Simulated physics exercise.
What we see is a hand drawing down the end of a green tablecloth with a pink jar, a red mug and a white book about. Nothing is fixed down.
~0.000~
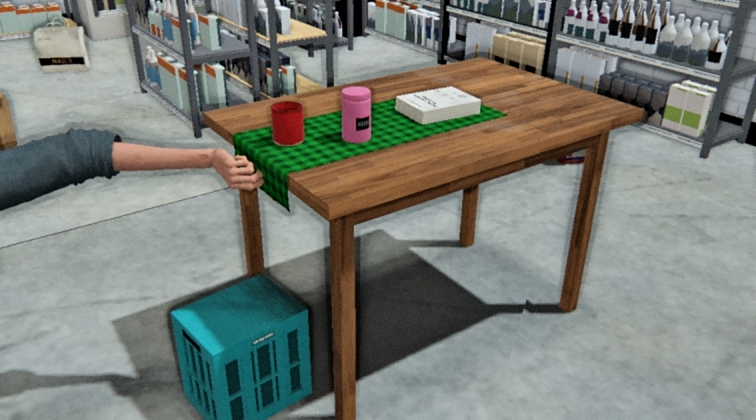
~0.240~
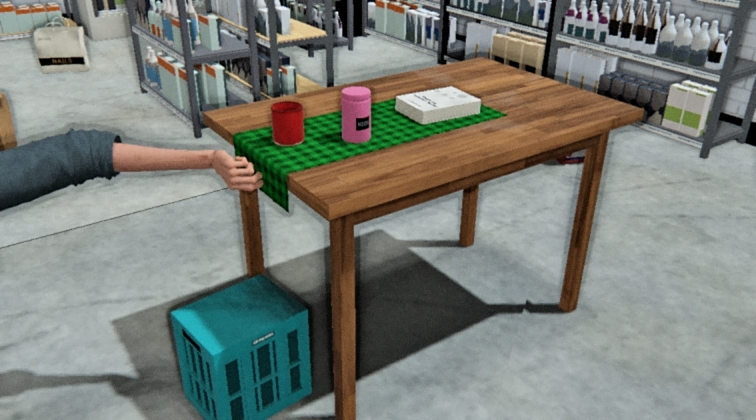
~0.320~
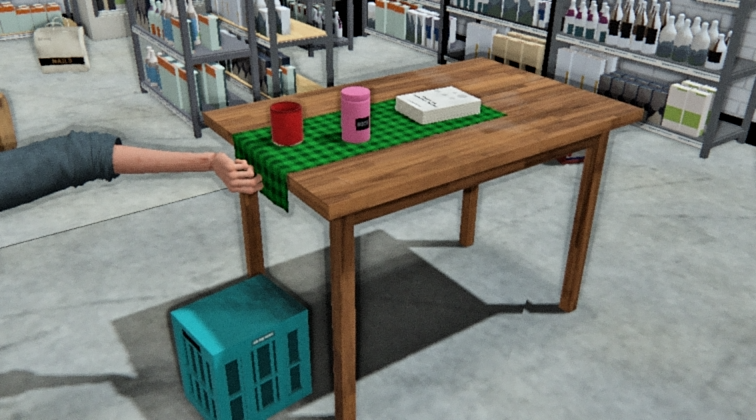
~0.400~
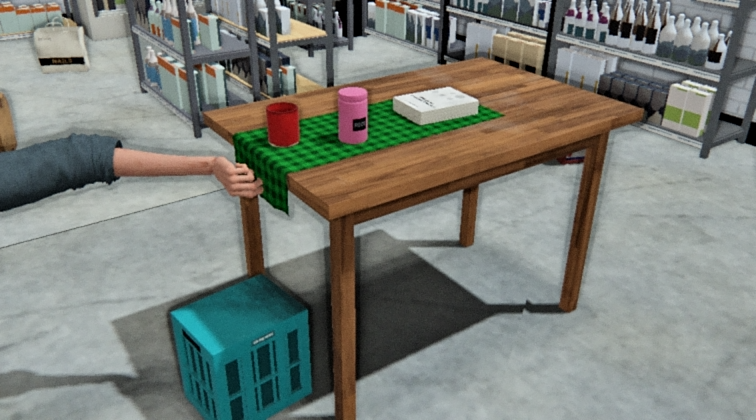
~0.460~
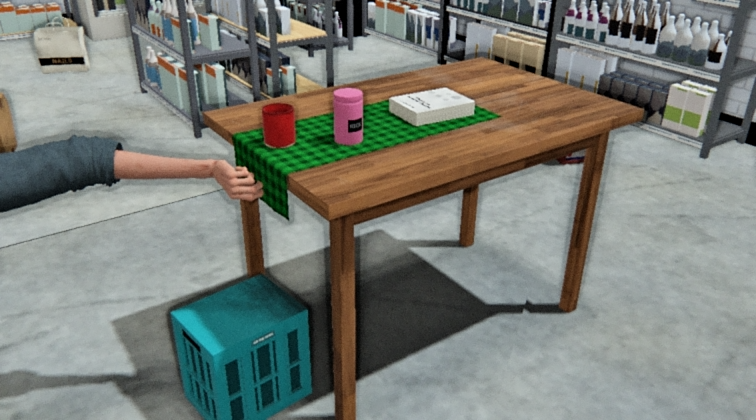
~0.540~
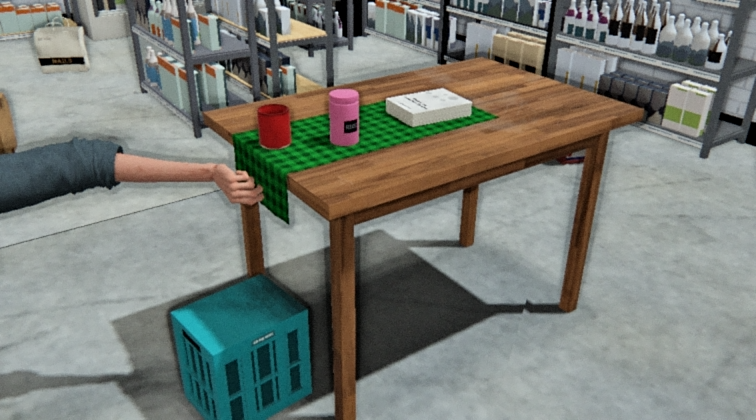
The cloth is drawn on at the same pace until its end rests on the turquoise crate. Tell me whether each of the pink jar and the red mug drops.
Outcome: The pink jar falls off. The red mug goes over the edge.
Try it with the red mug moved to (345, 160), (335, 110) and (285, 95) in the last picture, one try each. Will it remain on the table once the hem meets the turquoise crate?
First, it holds its place on top; second, it is carried off; third, it is safe.
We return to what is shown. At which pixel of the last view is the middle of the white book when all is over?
Its middle is at (338, 128).
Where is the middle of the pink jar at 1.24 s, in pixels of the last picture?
Near (309, 125).
After 1.24 s, hem going down; jar carried along near (309, 125); mug down below near (225, 251).
After 2.12 s, hem going down; jar tipping at the edge near (246, 158); mug down below near (224, 279).
At rest, hem on the crate; jar down below near (230, 314); mug down below near (224, 280). The pink jar goes over the edge and the red mug is carried off the end.
